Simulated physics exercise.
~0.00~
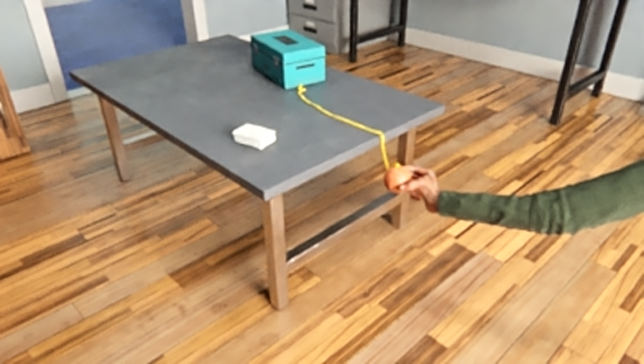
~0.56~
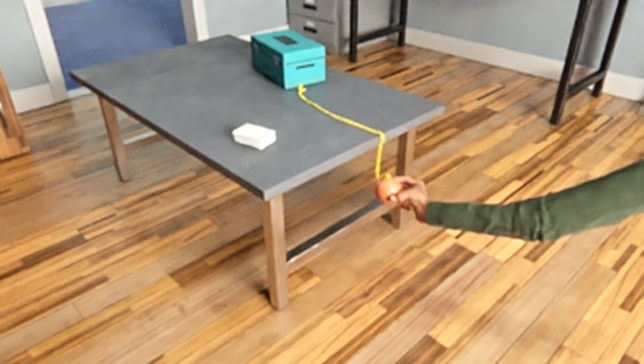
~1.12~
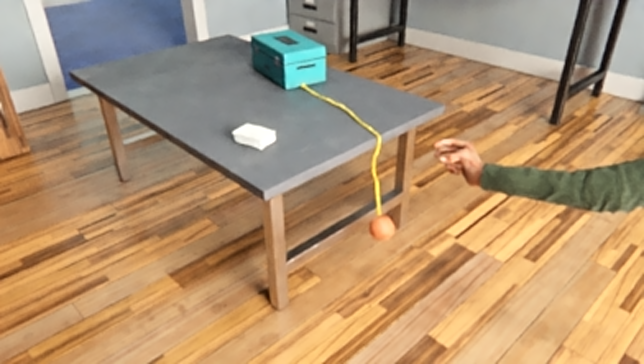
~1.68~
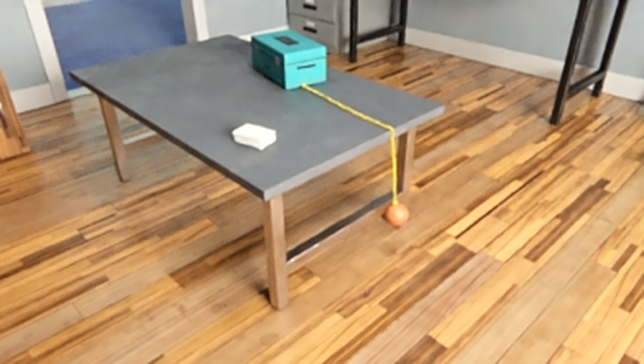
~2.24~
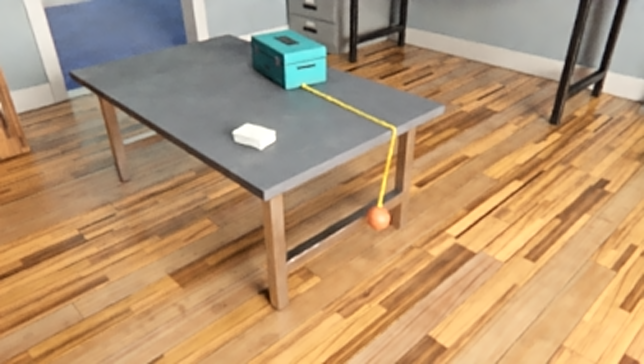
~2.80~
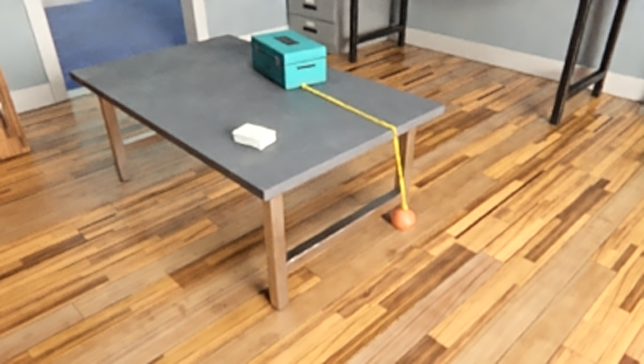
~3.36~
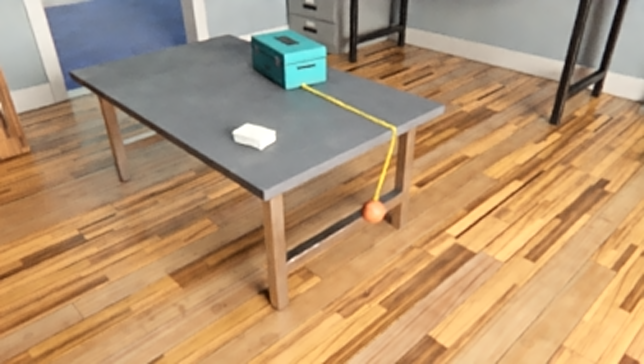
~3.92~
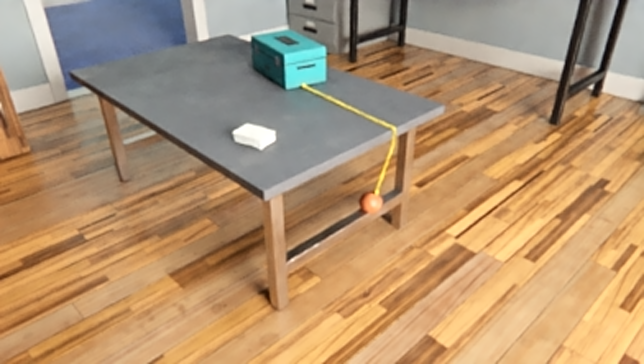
At the start, a hand in a green sleeve holds an orange ball-like object beside a gray table, with a yellow string running from it over the edge to a turquoise toolbox. A small white sponge rests nearby on the tabletop. The hand moves slightly left and down, then lets go and draws back out of view. The orange drops a little and hangs from the string, swinging right and left below the table edge. At the end, it is still hanging off the floor toward the left, while the toolbox and sponge remain in place.
